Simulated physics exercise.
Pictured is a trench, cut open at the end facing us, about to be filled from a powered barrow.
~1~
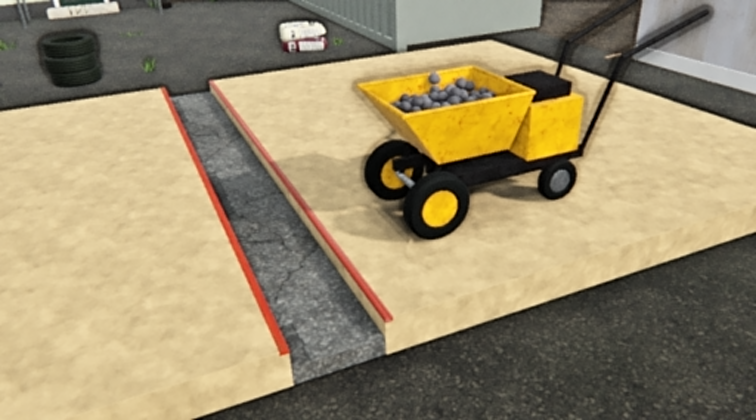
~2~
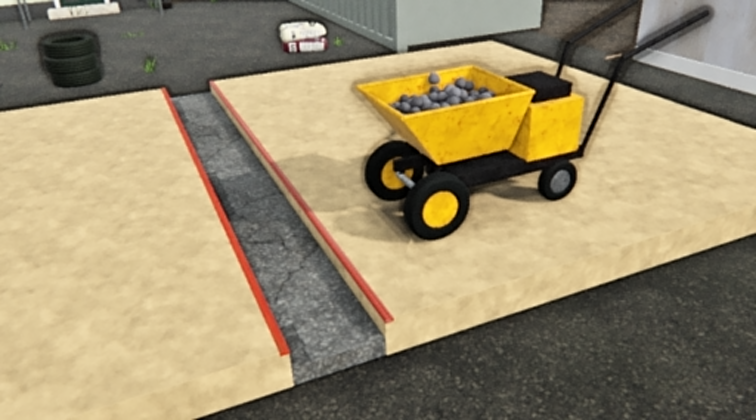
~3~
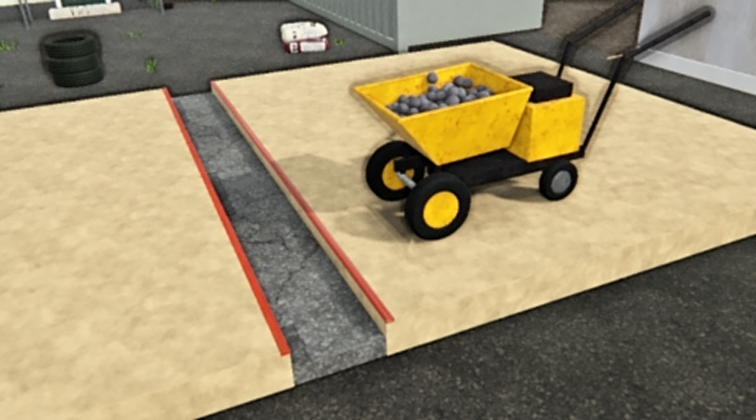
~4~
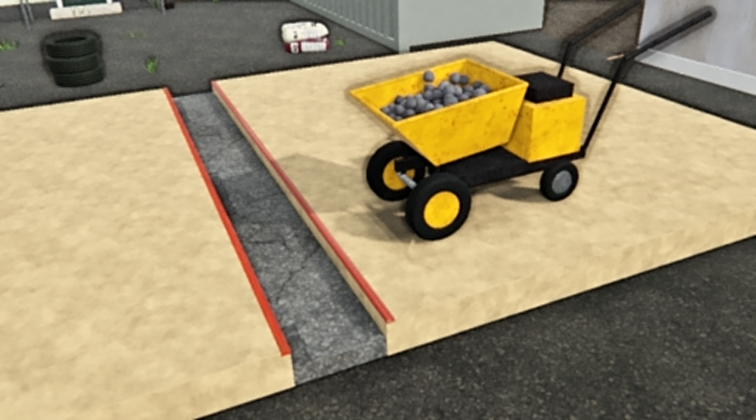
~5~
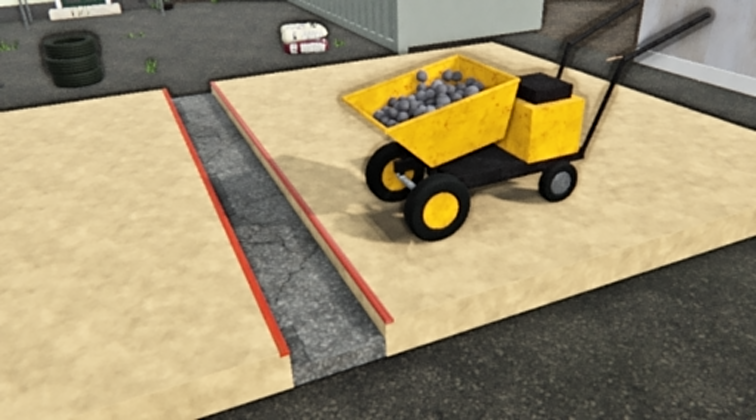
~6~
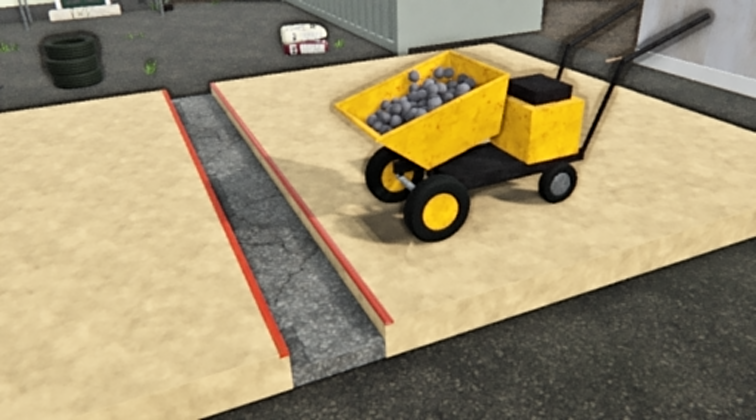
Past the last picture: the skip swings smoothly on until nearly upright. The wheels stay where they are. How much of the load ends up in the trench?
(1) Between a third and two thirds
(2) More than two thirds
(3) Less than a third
More than two thirds.
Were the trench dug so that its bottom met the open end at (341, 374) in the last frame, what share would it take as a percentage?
Something like 100 %.
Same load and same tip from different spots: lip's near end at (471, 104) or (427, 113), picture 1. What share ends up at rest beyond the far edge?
I'd expect close to 0 per cent and then close to 0 per cent.
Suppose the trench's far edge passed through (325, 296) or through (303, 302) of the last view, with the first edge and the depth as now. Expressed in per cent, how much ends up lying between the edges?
40 % then 60 %, roughly.
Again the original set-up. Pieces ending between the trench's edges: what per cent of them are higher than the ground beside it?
My best guess is some 25 per cent.
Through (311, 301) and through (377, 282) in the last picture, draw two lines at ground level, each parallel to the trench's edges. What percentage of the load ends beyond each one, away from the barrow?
I'd say about 40 and about 90 in a hundred.
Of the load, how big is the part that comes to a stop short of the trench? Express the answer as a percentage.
Roughly 0 percent.
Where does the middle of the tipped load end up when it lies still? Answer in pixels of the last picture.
Somewhere around (288, 255) in the last picture.
Soon, skip tipped steeply; all in the skip.
A while on, skip tipped right over; most in the skip; a small part in or heaped over the trench; a stray few falling.
Towards the end, skip tipped right over; about a quarter in the skip; about two thirds in or heaped over the trench; a stray few beyond it.
Finally, skip tipped right over; a small part in the skip; most in or heaped over the trench; a stray few beyond it.
